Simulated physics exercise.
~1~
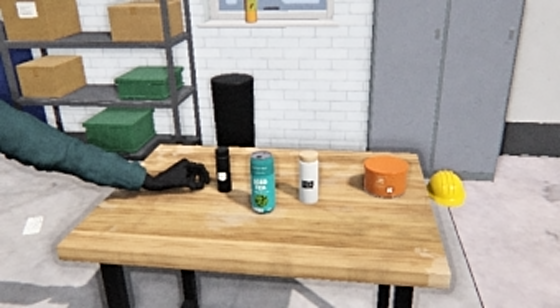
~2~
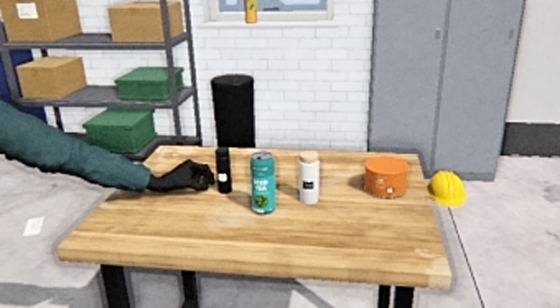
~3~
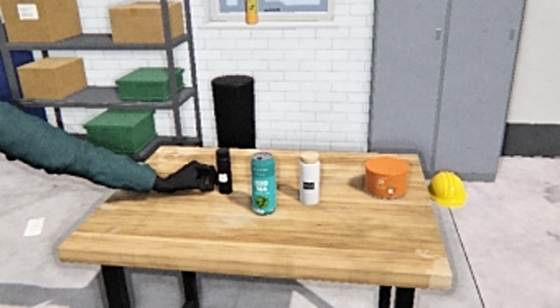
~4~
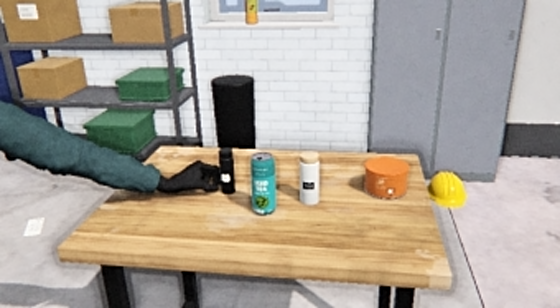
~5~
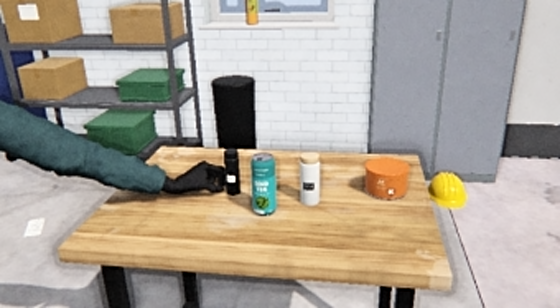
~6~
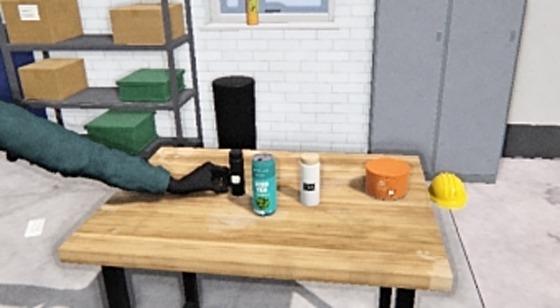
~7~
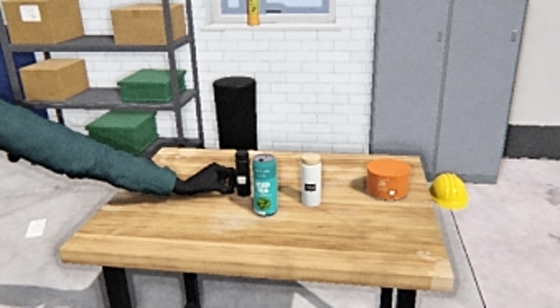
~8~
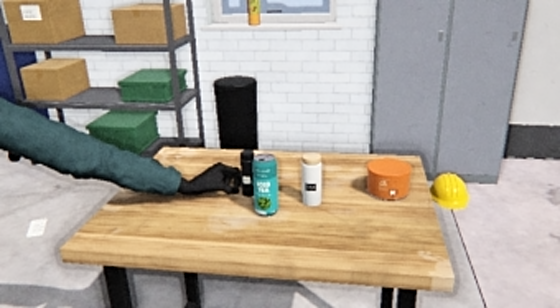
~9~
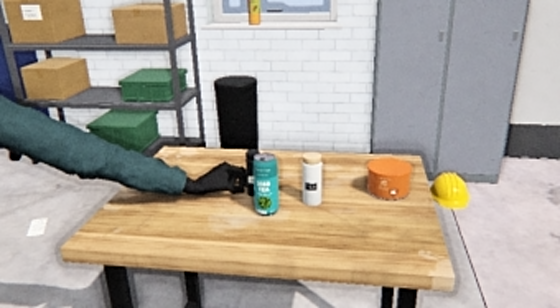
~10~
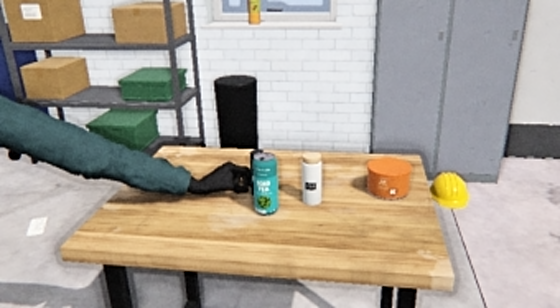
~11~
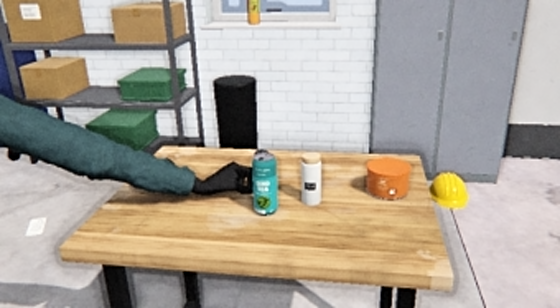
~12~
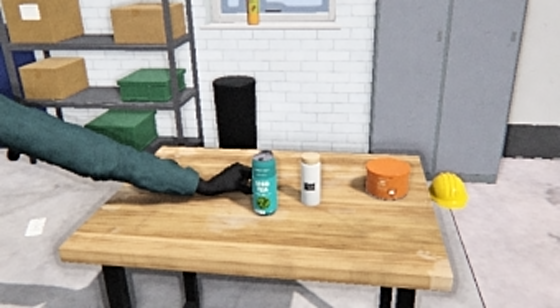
In the video, a black-gloved hand slowly pushes a small black shaker to the right across a wooden table, keeping it upright until it slips out of view behind a turquoise can, while the white shaker and orange tub stay in place.
